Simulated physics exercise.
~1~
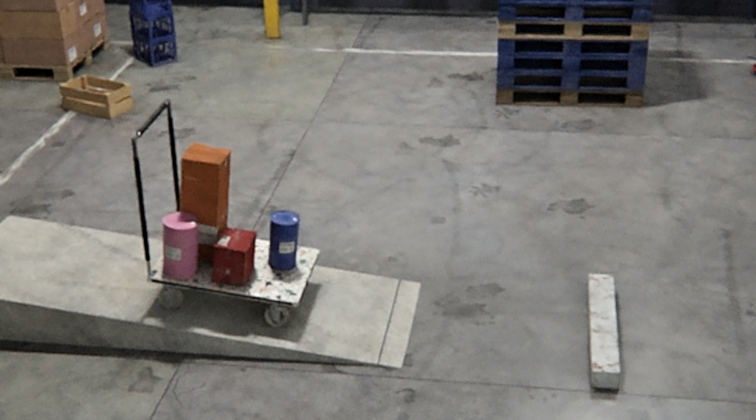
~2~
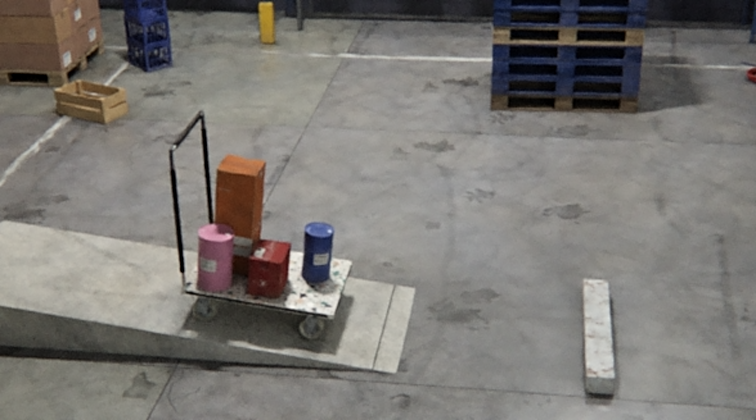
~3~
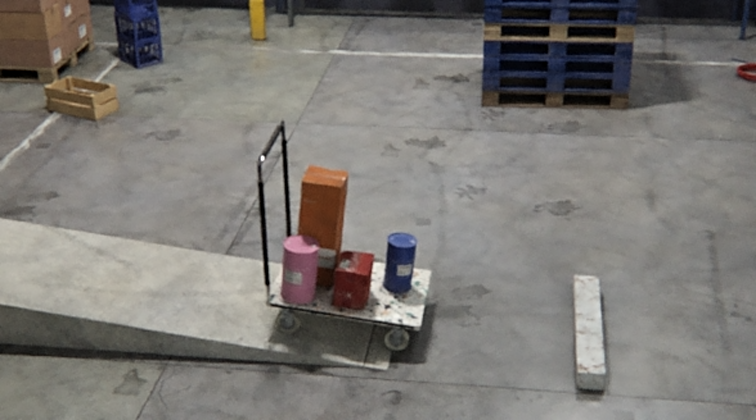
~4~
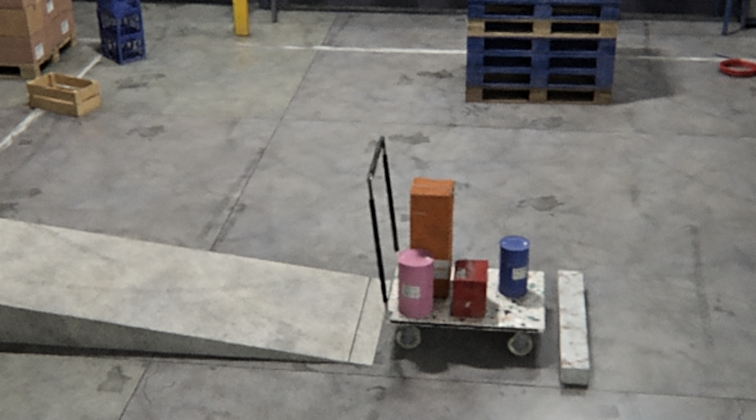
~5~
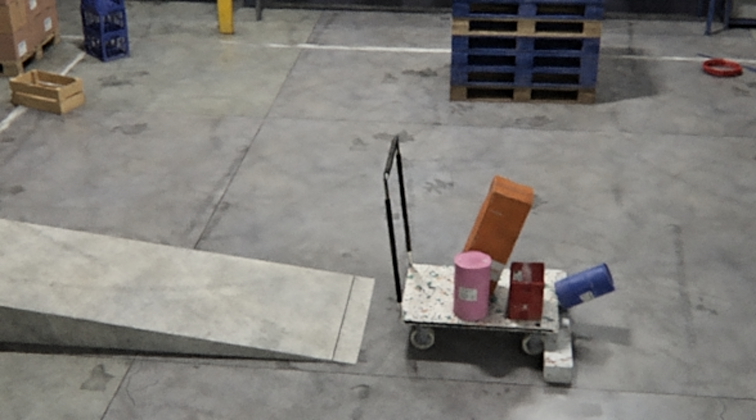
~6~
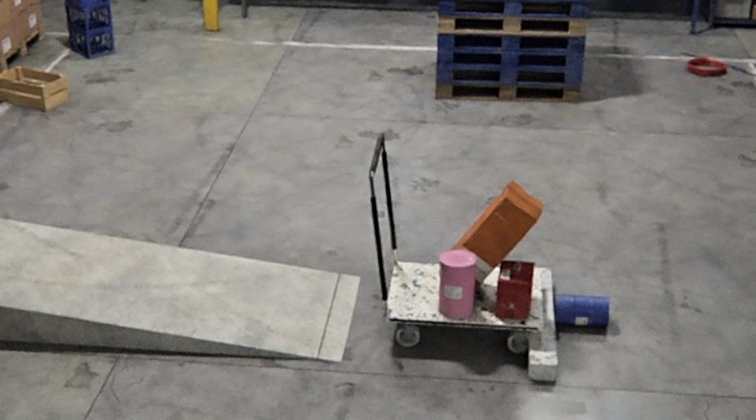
To begin with, a flat trolley carrying a pink canister, a red parcel, an orange box and a blue canister rolls down a ramp toward the right. It leaves the slope with everything still upright and crosses the short stretch of level ground to a pale kerb. There the trolley stops abruptly, and the blue canister tips over the front edge while the orange box starts to lean. The blue canister drops to the floor and ends on its side beyond the kerb. The orange box is left leaning steeply over the red parcel, which stays upright like the pink canister.
